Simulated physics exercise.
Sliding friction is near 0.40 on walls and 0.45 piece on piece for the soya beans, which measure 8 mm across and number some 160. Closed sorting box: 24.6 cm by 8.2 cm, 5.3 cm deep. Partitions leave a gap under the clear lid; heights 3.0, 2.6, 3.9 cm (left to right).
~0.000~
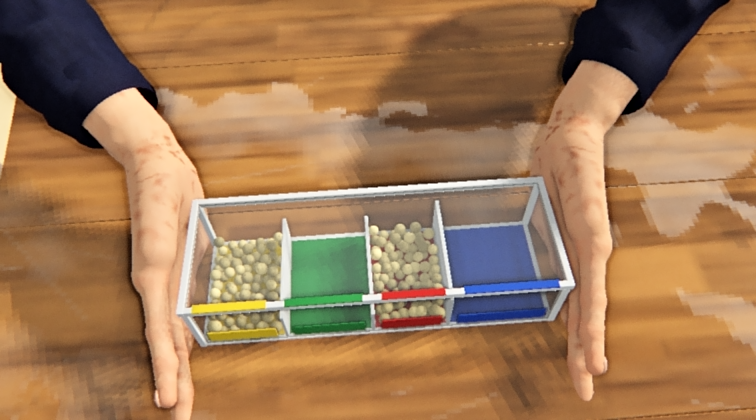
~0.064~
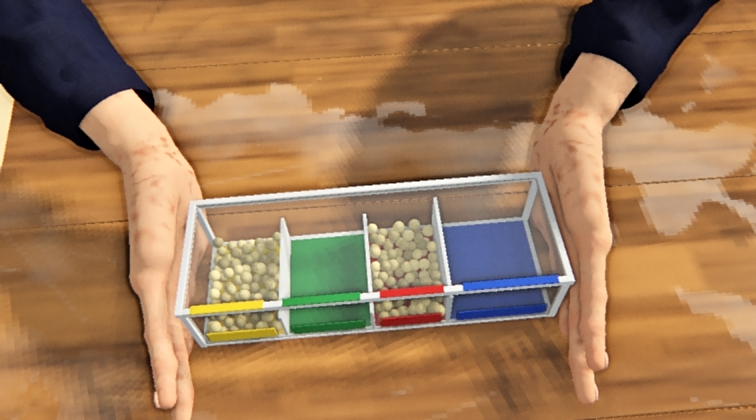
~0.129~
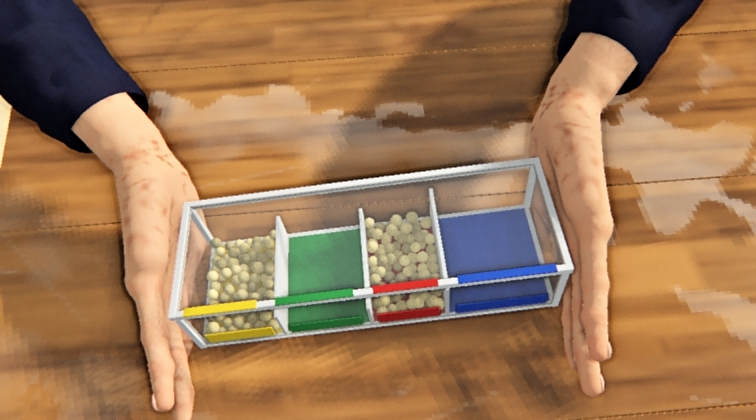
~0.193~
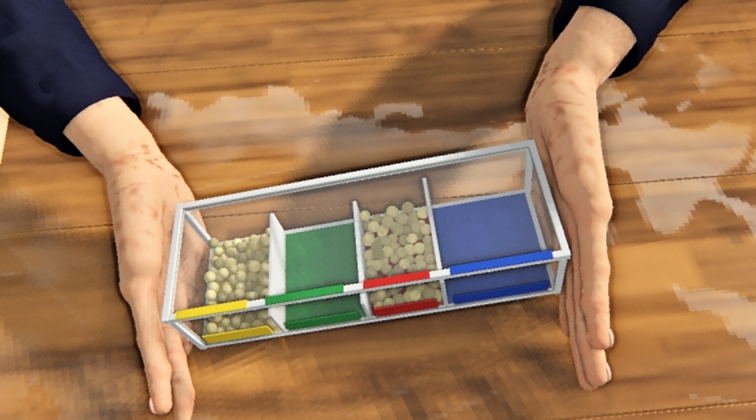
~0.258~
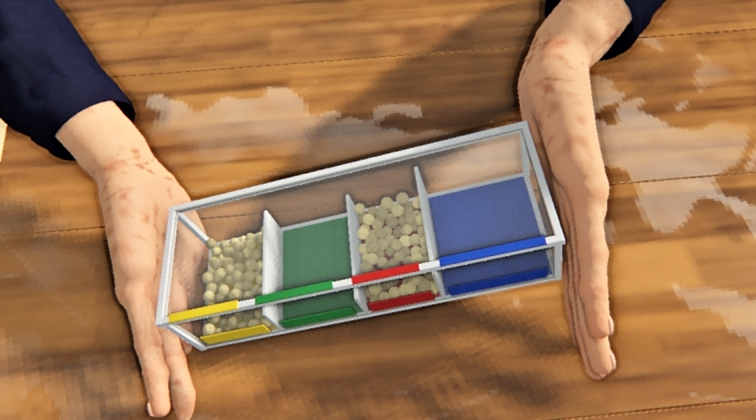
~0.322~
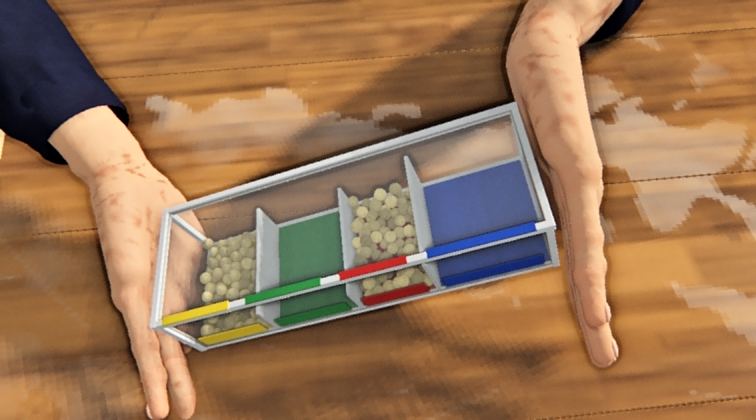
On a worn wooden table, two hands flank a clear box with yellow, green, red and blue sections, pale beads filling the yellow and red ones. The box starts almost level, then the right hand rises and the box's right end lifts, tilting it steadily down toward the left.
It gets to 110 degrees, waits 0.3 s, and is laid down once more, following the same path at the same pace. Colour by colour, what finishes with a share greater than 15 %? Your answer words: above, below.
Red - below; blue - below; green - below; yellow - above.
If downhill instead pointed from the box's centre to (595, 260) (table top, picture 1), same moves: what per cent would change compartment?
Roughly 70 per cent.
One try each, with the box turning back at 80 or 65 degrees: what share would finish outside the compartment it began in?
First try: Around 10 %; second try: Around 0 %.
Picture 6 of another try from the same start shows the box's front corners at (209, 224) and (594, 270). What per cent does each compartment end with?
Red 50; blue 50; green 0; yellow 0.
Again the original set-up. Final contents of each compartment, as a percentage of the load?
Going by colour, red ends with 0, blue with 0, green with 0 and yellow with 100.
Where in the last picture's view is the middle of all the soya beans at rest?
Estimated resting centre: Around (235, 294).
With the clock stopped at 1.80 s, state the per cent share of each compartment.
In per cent: Red 0, blue 0, green 5, yellow 95.
Then, at 1.80 s, tilt 110 degrees; green 5 %, yellow 95 %.
Then, at 2.79 s, tilt 55 degrees; yellow 100 %.
After 3.76 s, tilt 0 degrees; yellow 100 %.
At rest (4.6 s), red 0 %, blue 0 %, green 0 %, yellow 100 %.
